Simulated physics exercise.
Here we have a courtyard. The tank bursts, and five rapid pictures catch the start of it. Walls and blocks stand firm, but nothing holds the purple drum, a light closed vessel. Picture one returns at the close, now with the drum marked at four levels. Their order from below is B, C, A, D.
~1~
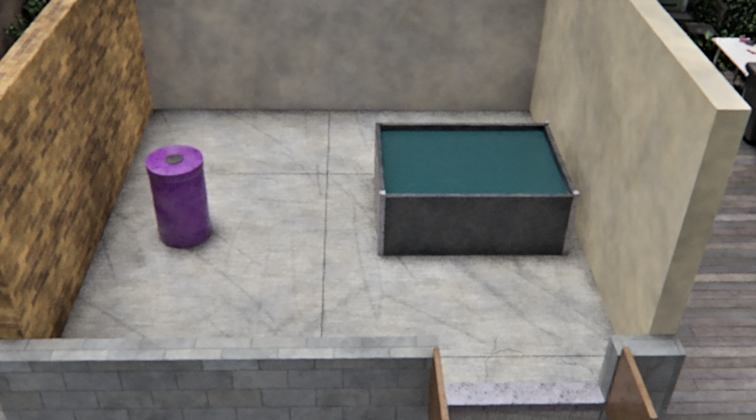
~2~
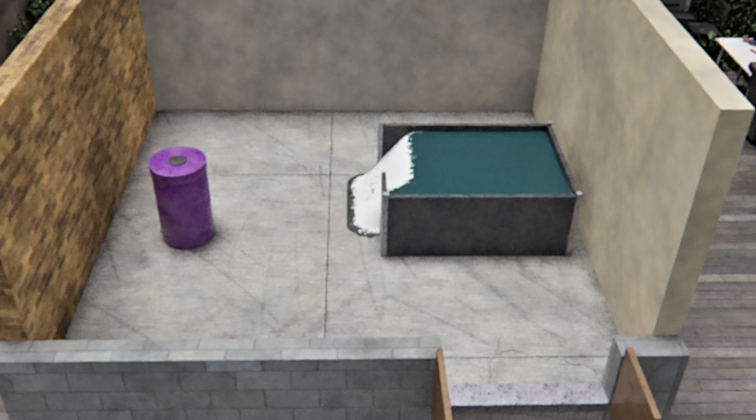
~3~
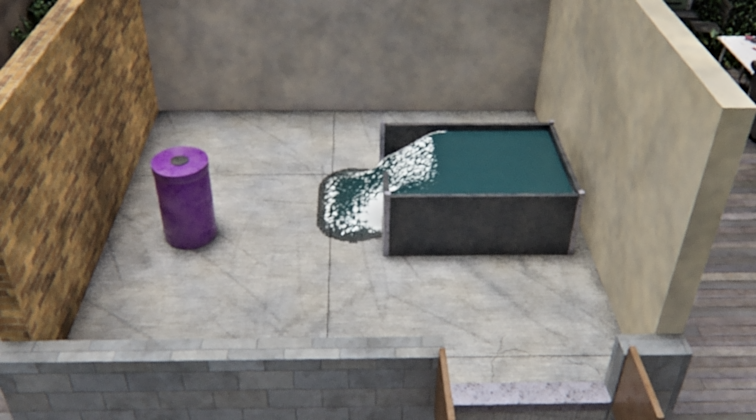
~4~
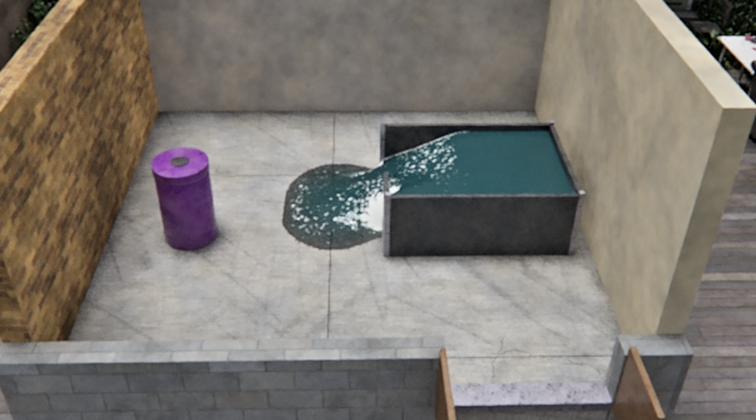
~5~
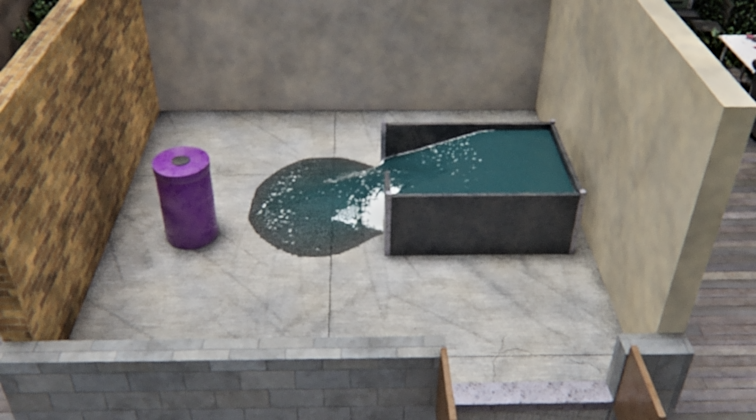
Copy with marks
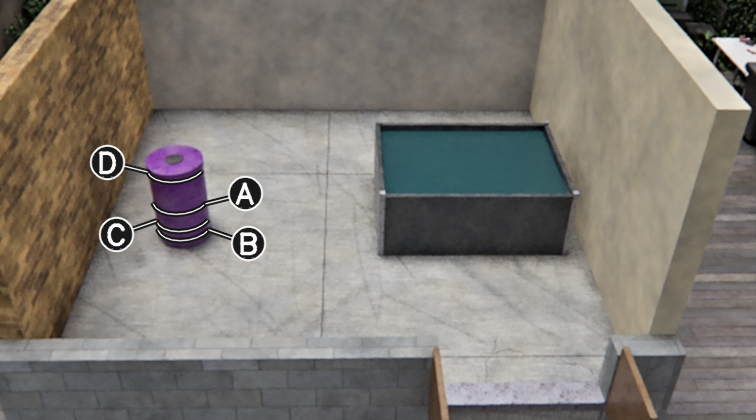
Teal water pours from the left end of a dark rectangular tank in a walled concrete courtyard, seen from above and in front. A purple drum stands on the left, the tank sits on the right, and a gate stands open in the low grey block wall in front. White froth bursts out first, then the water spreads leftward in a widening rounded pool, while the view shifts very slightly early on.
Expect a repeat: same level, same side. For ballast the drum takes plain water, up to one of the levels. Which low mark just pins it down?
Go for A.
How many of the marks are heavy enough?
Two of them.
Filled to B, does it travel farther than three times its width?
Yes, it does.
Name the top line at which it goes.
C.
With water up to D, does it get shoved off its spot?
No.
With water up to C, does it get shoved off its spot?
Yes, it does.
In white, A at (176, 214); B at (180, 240); C at (178, 231); D at (171, 182); from the bottom up B, C, A, D.
With A, it does not move.
With B, it is pushed about 4 times its own width away.
With C, it is pushed about half its own width away.
With D, it does not move.
